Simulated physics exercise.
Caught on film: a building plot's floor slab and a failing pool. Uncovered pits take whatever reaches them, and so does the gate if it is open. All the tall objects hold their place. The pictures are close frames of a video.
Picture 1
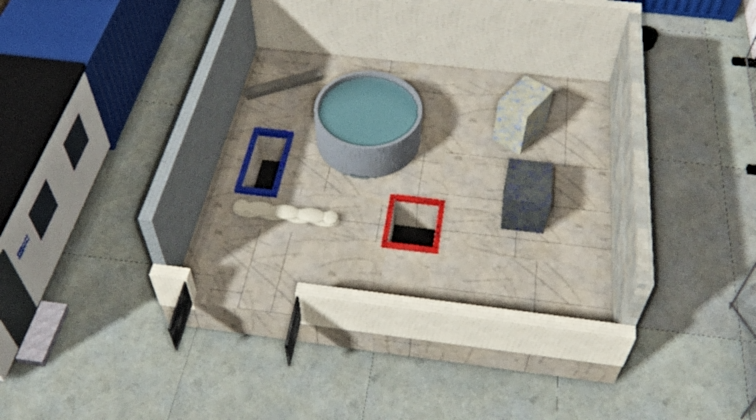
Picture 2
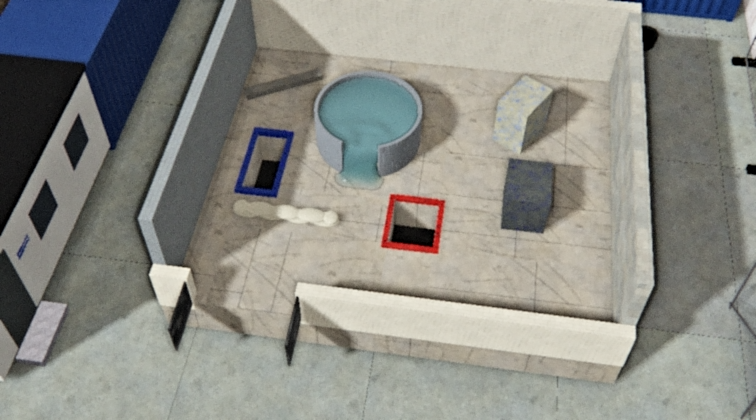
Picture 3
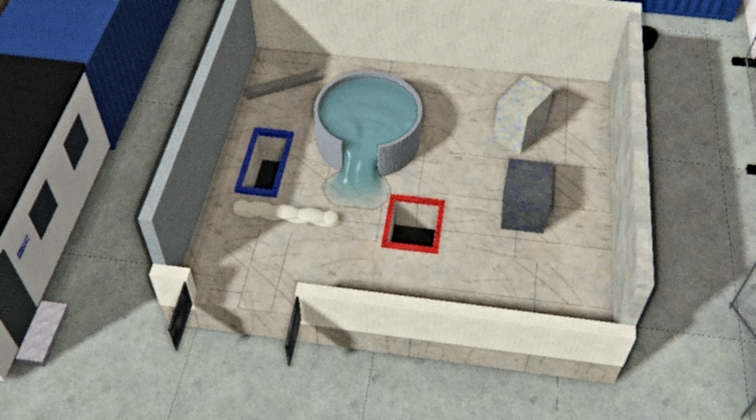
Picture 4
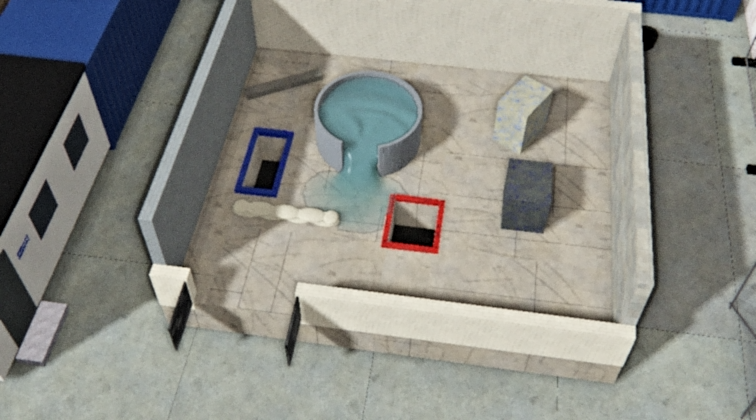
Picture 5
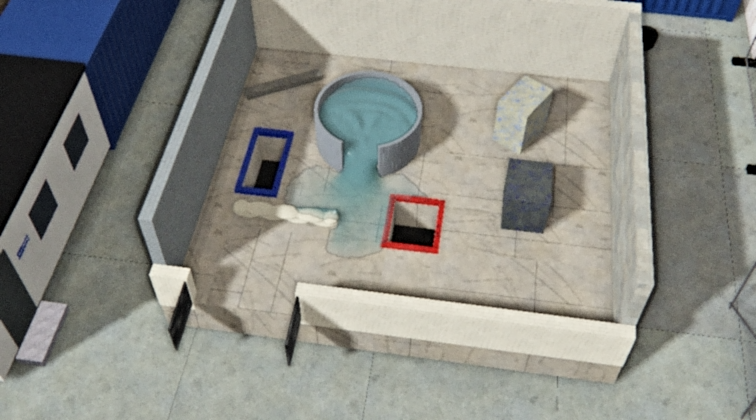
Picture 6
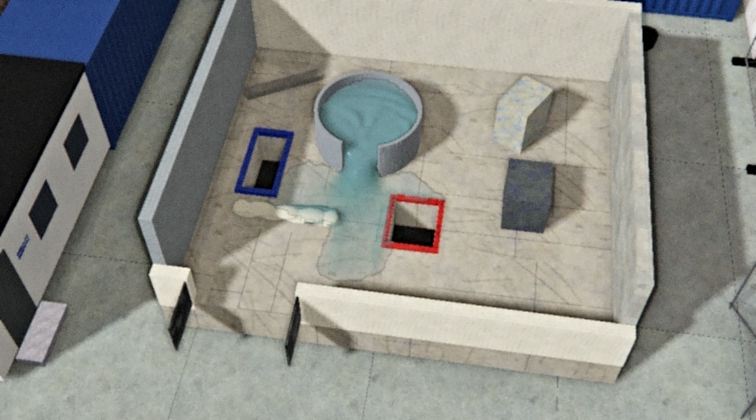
Water pours from a gap that opens in the front of a round grey tank on a walled building plot's pale floor slab, seen from above by a still camera. A blue-edged opening lies left, a red-edged one near the centre, with a low whitish mound between and two grey blocks right. The water spreads toward the viewer, reaching the mound and passing between it and the red frame.
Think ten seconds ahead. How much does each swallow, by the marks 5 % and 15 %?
The gate takes more than 15 %; the red pit takes from 5 to 15 %; the blue pit takes less than 5 %.
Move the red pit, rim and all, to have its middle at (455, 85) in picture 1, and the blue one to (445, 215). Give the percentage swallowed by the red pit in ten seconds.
In per cent: Red 0.
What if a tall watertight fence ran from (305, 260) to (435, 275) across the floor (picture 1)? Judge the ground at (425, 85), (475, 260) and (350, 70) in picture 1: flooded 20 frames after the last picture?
In turn: Not flooded, wet, clear.
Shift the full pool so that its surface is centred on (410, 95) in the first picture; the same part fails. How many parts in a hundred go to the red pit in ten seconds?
Parts in a hundred: Red 35.
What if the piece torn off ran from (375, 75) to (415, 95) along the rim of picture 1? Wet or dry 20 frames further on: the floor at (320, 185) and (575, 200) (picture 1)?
In turn: Dry, awash.
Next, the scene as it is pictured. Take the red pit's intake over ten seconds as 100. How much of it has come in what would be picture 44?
About 95 per cent.
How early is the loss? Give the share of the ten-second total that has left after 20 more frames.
About 45 per cent.
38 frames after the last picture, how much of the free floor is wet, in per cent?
About 60 per cent.
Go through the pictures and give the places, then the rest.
Still water in the round tank at (368, 111), in the first frame.
The front is at (338, 177), out from the gap at (360, 164), in the second frame.
The front is at (336, 202), out from the gap at (361, 166), in the third frame.
Water pours out at (361, 167) and has run to (366, 229), in the fourth frame.
Water pours out at (361, 166) and has run to (345, 254), in the fifth frame.
Water pours out at (361, 166) and has run to (331, 276), in the sixth frame.
A moment on, water covers 20 % of the floor; the gate 0 %, the red pit 3 %, the blue pit 0 %.
Next, water covers 30 % of the floor; the gate 1 %, the red pit 5 %, the blue pit 0 %.
Then, water covers 45 % of the floor; the gate 5 %, the red pit 7 %, the blue pit 1 %.
Later, water covers 60 % of the floor; the gate 10 %, the red pit 8 %, the blue pit 1 %.
In the end, water covers 85 % of the floor; the gate 17 %, the red pit 9 %, the blue pit 1 %.
